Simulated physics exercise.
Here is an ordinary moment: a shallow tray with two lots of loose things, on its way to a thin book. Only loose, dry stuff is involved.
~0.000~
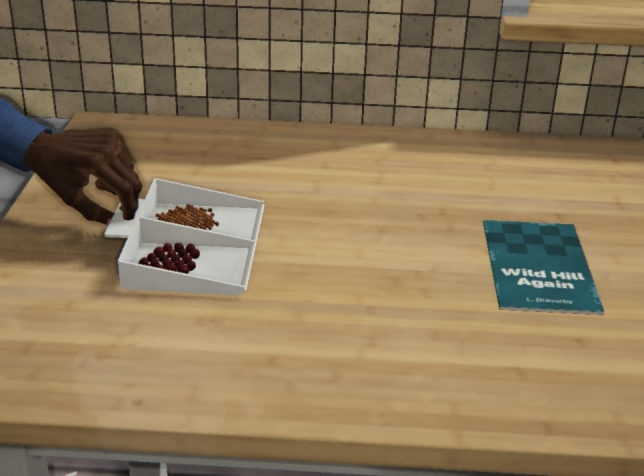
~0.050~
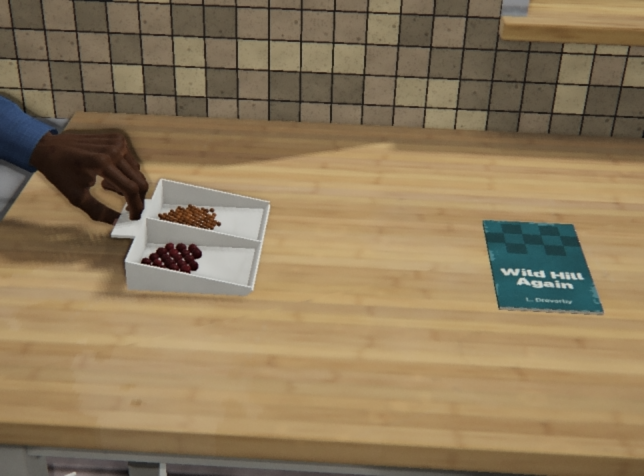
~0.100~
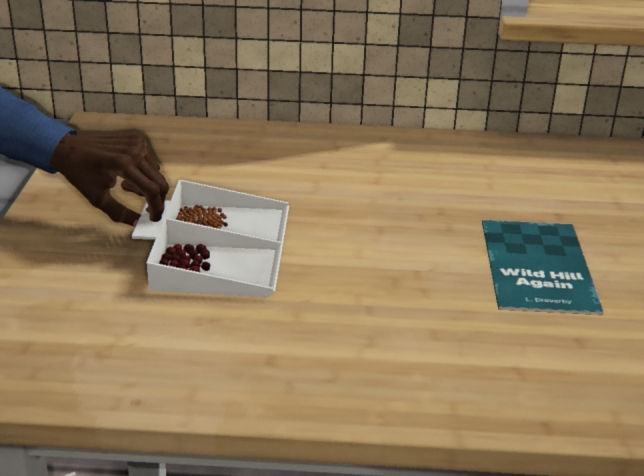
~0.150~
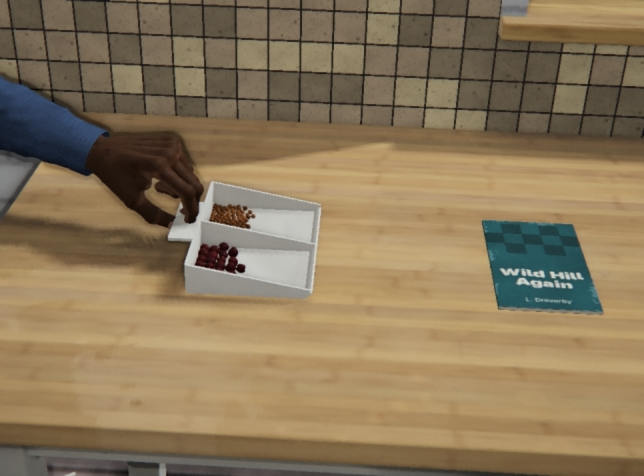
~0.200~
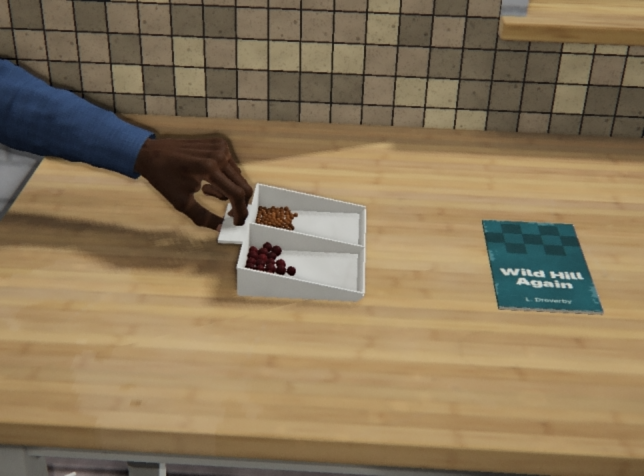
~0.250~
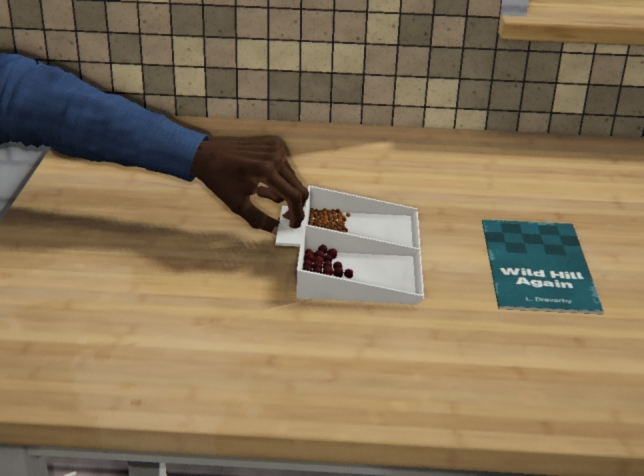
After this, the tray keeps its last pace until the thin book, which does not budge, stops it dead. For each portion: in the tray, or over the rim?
Taking the jolt, the front portion has some escape. Back portion, on the other hand, has some escape.
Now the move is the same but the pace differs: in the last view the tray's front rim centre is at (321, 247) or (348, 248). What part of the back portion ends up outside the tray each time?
Roughly 0 per cent the first time and 10 per cent the second.
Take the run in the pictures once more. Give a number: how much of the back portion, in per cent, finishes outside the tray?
Roughly 40 percent.
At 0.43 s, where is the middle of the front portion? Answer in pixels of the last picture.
It will be centred somewhere around (487, 276).
Around 0.29 s, tray still sliding, front rim near (458, 254); front portion all inside; back portion all inside.
Around 0.43 s, tray stopped at the thin book; front portion about a quarter out of the tray; back portion about a quarter out of the tray.
Around 0.64 s, tray stopped at the thin book; front portion about half out of the tray; back portion about half out of the tray.
Finally (1.4 s), tray stopped at the thin book; front portion about half out of the tray; back portion about half out of the tray.
